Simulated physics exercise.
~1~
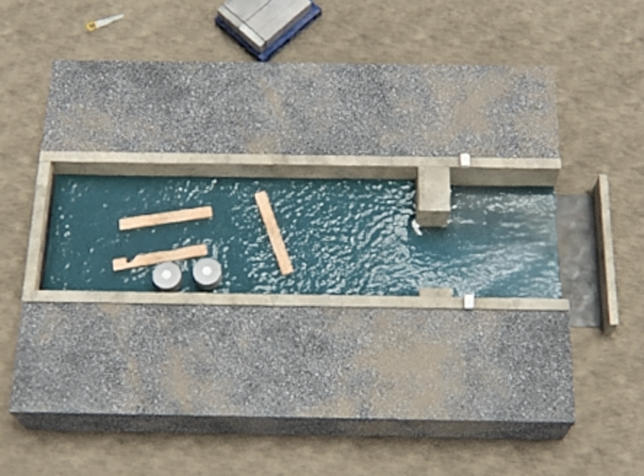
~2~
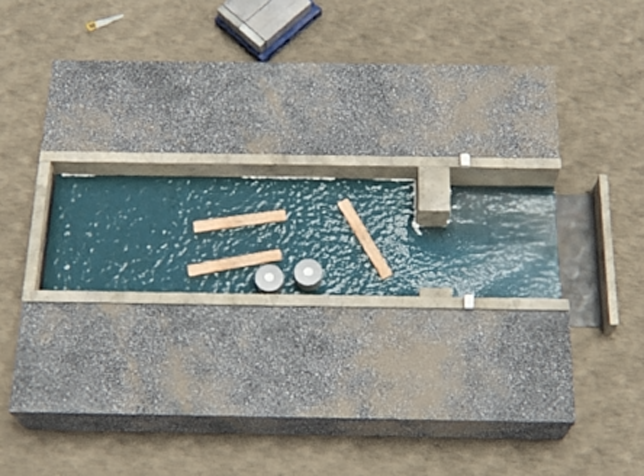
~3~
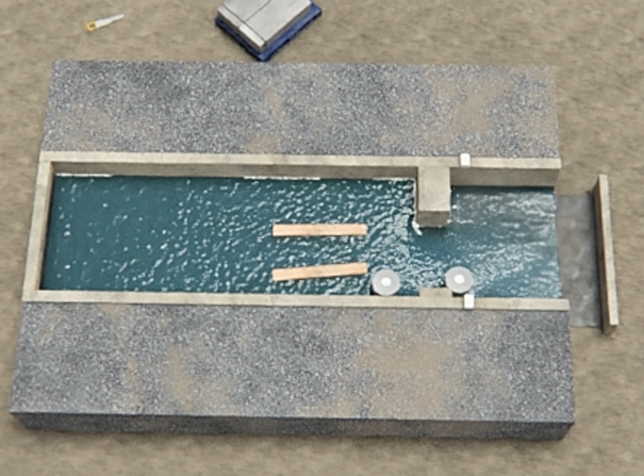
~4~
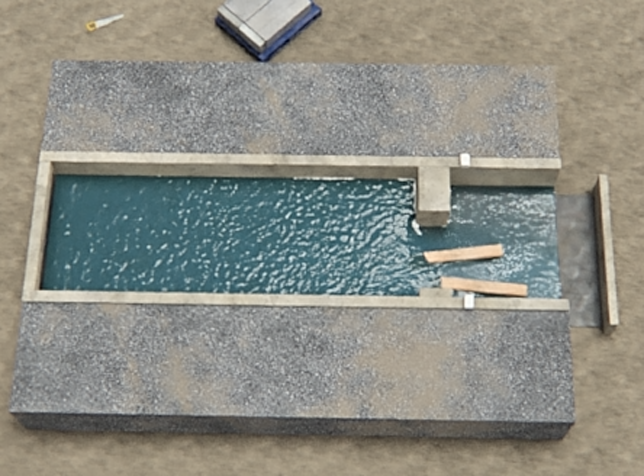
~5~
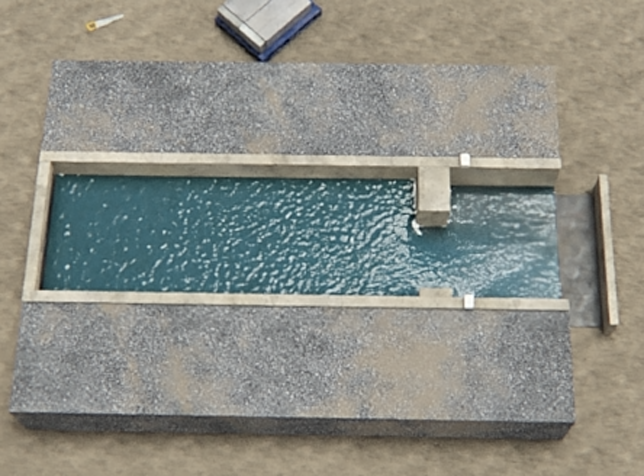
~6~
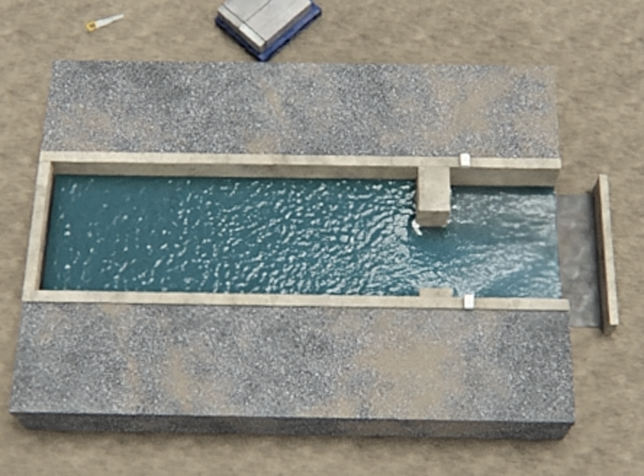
Three planks and two round tubs drift right along the channel until all are gone.
